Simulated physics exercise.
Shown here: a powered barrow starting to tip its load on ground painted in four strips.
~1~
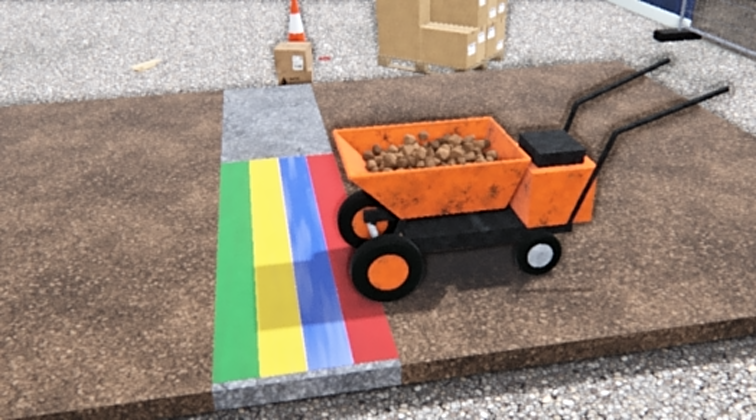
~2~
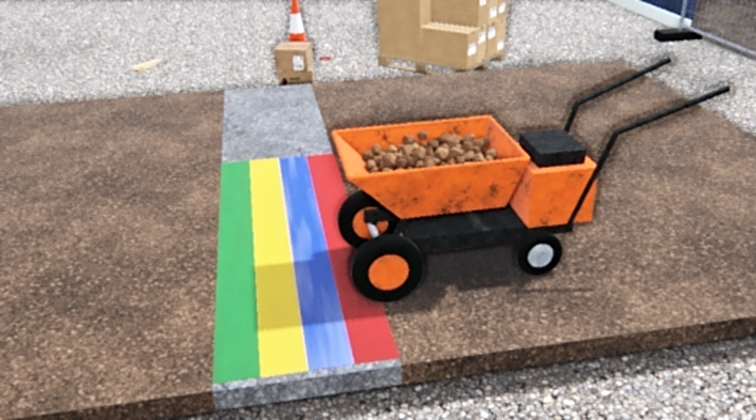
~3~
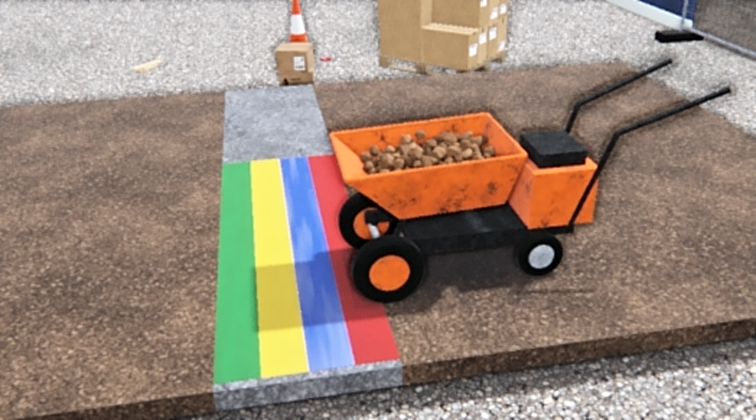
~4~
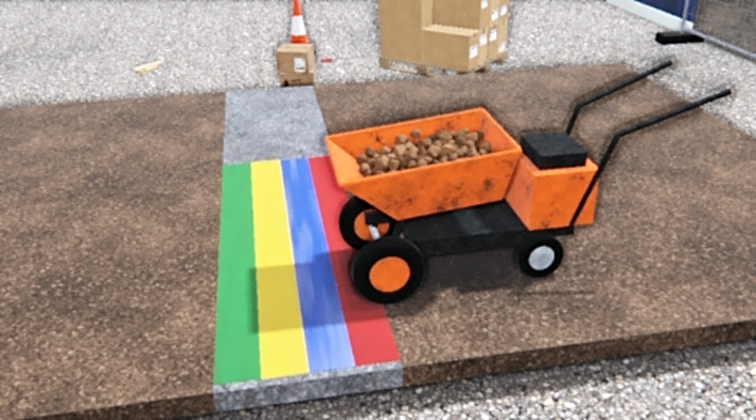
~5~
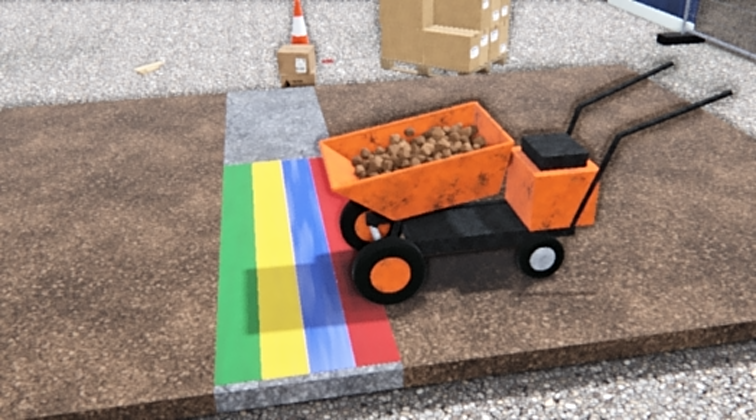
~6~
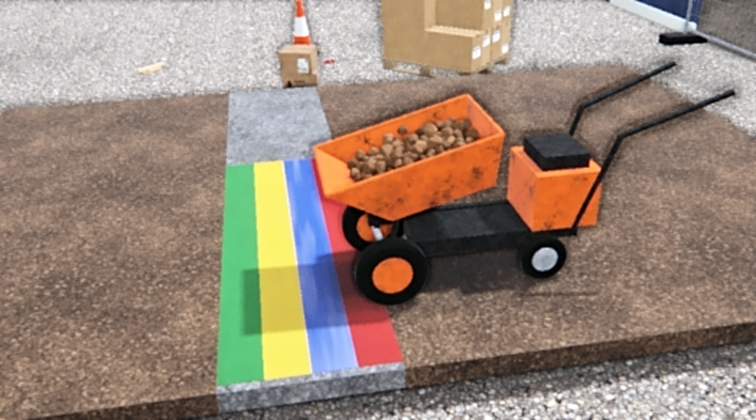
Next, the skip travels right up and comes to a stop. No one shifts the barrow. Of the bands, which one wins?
The green band wins.
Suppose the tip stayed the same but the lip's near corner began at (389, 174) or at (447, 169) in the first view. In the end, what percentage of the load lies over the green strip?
Result: 30 in a hundred, then 10 in a hundred.
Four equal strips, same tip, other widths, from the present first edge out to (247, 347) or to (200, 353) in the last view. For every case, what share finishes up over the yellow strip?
The first comes to 0 per cent and the second to 20 per cent.
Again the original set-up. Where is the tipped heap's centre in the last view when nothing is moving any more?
Close to (226, 289), more or less.
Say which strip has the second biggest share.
Just behind the leader sits yellow.
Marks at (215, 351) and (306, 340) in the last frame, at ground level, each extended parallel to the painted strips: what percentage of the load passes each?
In order: Near 40 %, then 80 %.
Shortly afterwards, skip tipped steeply; the whole lot in the skip.
Next, skip tipped right over; near two thirds in the skip; a little over the yellow strip; near a quarter over the green strip; only a few off the paint.
Some moments later, skip tipped right over; a little in the skip; a little over the yellow strip; near a third over the green strip; near a third off the paint.
In the end, skip tipped right over; a little in the skip; none at all over the red strip; none at all over the blue strip; a little over the yellow strip; near a third over the green strip; near a third off the paint.
